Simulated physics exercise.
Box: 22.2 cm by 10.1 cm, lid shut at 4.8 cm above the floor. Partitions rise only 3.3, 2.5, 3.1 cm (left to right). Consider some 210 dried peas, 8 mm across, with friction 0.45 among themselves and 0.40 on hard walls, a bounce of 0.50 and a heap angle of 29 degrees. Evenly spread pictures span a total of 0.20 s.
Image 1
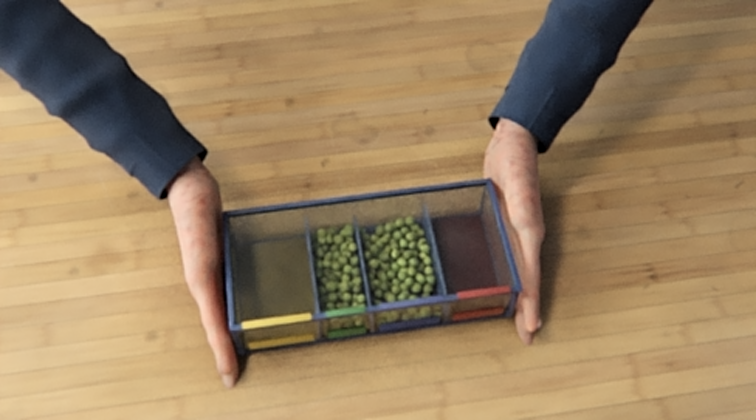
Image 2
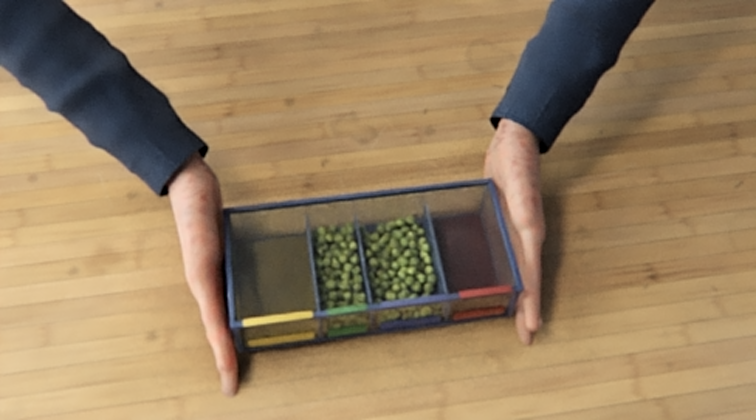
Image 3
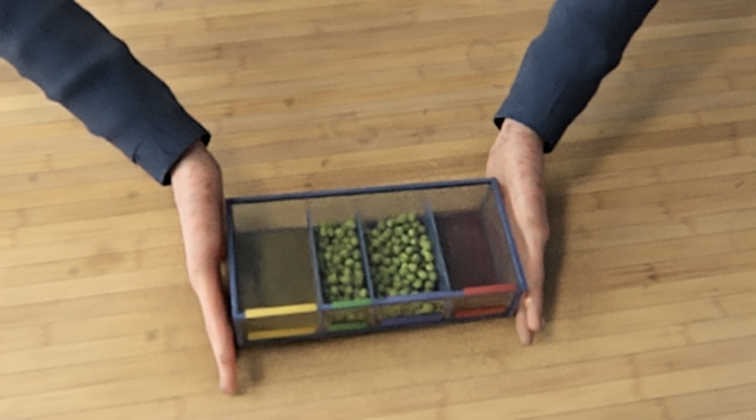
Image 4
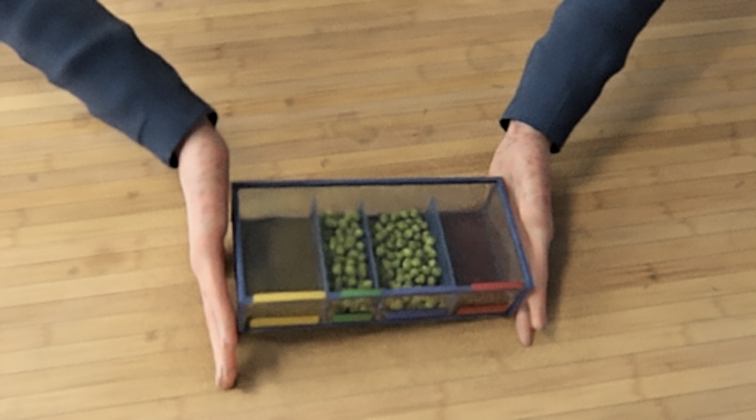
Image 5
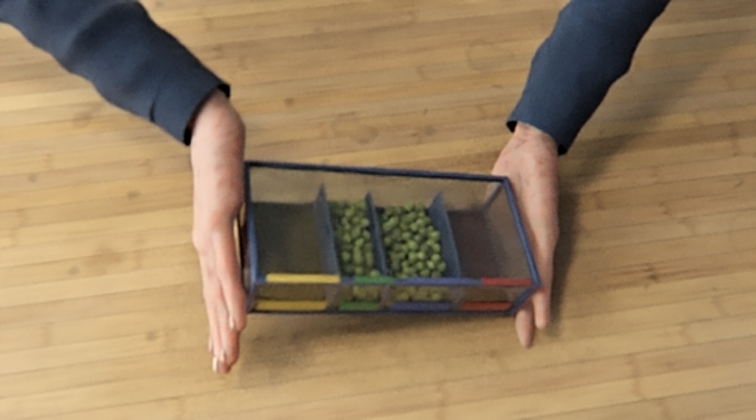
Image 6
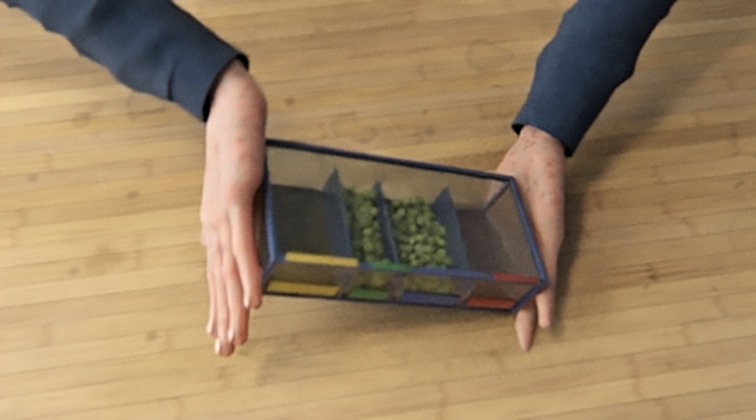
A pale wooden floor with long planks is seen from above at an angle, the view staying still. Two hands in dark blue sleeves grip the ends of a clear, blue-edged box with four compartments marked yellow, green, blue and red, green peas filling the middle two. The hands hold it nearly level, then raise its left end steadily, tilting it toward the right.
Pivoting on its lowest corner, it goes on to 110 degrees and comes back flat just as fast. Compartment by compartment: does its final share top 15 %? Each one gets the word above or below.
Results: Red above; blue above; green below; yellow below.
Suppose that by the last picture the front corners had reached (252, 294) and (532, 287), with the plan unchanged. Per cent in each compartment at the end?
Red = 60 %, blue = 40 %, green = 0 %, yellow = 0 %.
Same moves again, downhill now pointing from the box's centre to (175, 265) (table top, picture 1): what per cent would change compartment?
I'd estimate about 60 %.
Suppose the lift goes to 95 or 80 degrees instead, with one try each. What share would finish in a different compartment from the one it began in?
Roughly 70 percent for the first try and 40 percent for the second.
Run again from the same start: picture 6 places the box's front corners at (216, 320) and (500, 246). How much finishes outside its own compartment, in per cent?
About 60 per cent.
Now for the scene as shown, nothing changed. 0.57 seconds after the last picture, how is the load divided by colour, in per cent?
The split is red at 20, blue at 65, green at 15 and yellow at 0 per cent.
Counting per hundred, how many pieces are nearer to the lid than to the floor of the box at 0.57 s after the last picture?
Close to 90 in a hundred.
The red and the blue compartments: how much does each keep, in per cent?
Final shares - red 60 percent, blue 40 percent.
Then, 0.57 s after the last picture, tilt 109 degrees; red 20 %, blue 65 %, green 15 %.
Then, 0.96 s after the last picture, tilt 46 degrees; red 60 %, blue 40 %.
Then, 1.43 s after the last picture, tilt 0 degrees; red 60 %, blue 40 %.
In the end, red 60 %, blue 40 %, green 0 %, yellow 0 %.
